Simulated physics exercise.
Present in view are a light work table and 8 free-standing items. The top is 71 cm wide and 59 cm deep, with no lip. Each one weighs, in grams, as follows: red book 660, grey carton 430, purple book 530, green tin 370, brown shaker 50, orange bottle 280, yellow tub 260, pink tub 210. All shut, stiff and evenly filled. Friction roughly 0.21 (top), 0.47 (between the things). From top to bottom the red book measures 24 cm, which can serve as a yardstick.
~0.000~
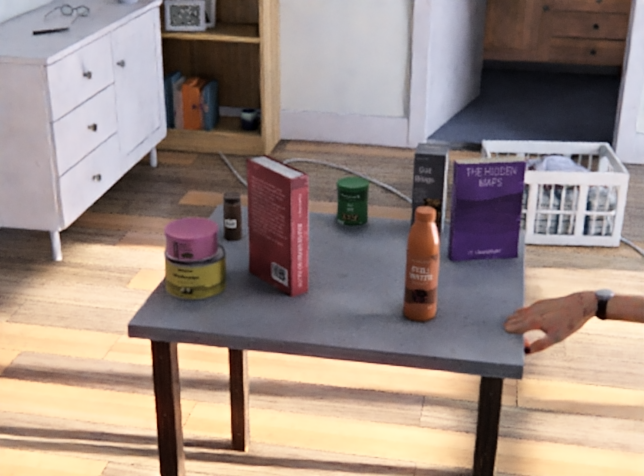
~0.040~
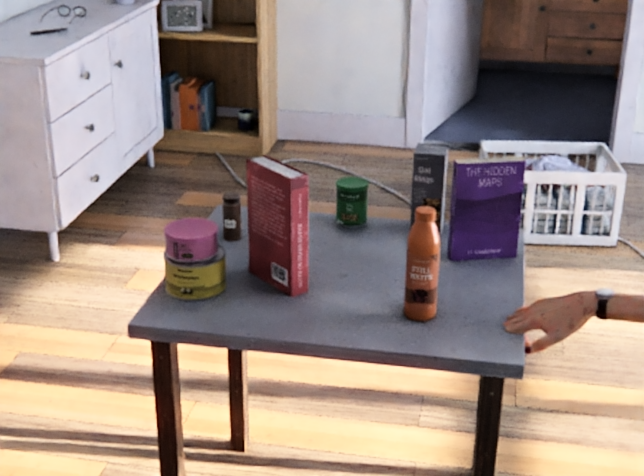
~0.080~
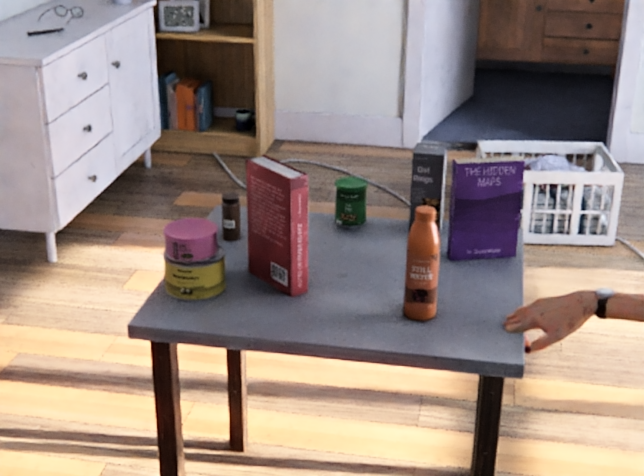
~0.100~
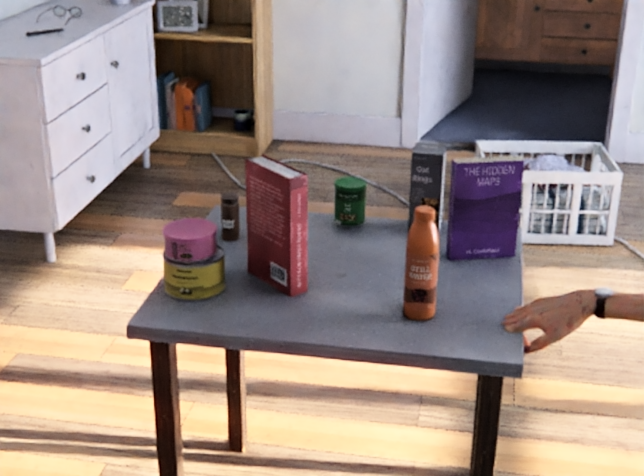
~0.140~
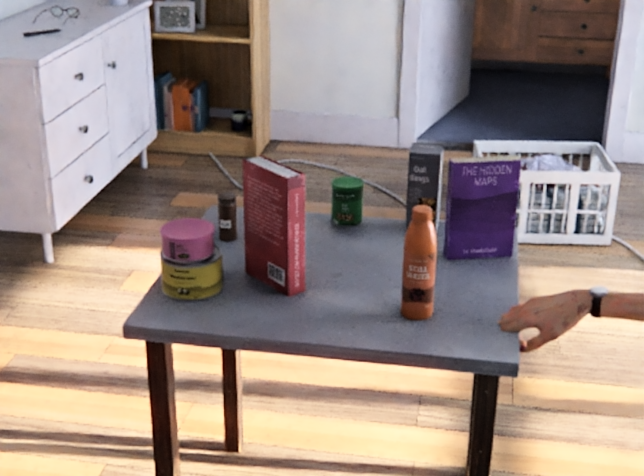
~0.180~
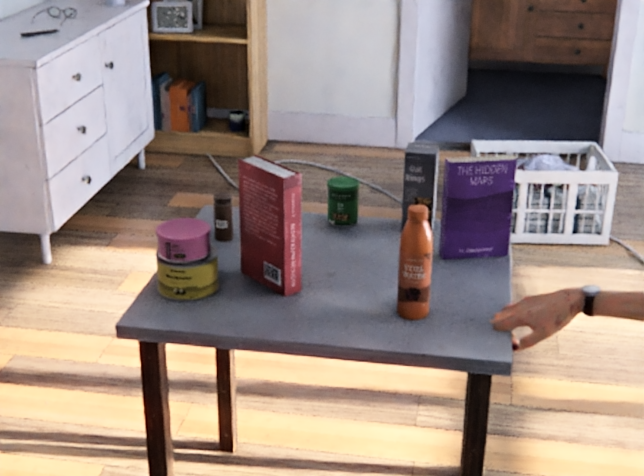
A hand gripping the right edge of a grey table holding books, tubs and a bottle, then shifting it slightly left.
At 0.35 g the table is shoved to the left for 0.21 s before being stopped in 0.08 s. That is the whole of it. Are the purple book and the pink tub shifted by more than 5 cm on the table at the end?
As I see it, the purple book is left in position; the pink tub is left in position.
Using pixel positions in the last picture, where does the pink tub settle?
In the end it sits at around (135, 237).
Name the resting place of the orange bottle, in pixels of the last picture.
Resting point, approx. (361, 257) px.
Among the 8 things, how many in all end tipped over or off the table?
In total, 0.
Around 0.28 s, table shifted 8 cm; purple book shifted 3 cm near (460, 207); pink tub shifted 3 cm near (166, 239); orange bottle shifted 3 cm.
Around 0.38 s, table shifted 11 cm; purple book shifted 2 cm near (440, 205); pink tub shifted 2 cm near (146, 237); grey carton shifted 2 cm.
Around 0.48 s, table shifted 11 cm.
Finally (1.0 s), all 8 still in place (within 5 cm). In the last view, purple book near (429, 204), pink tub near (135, 237).
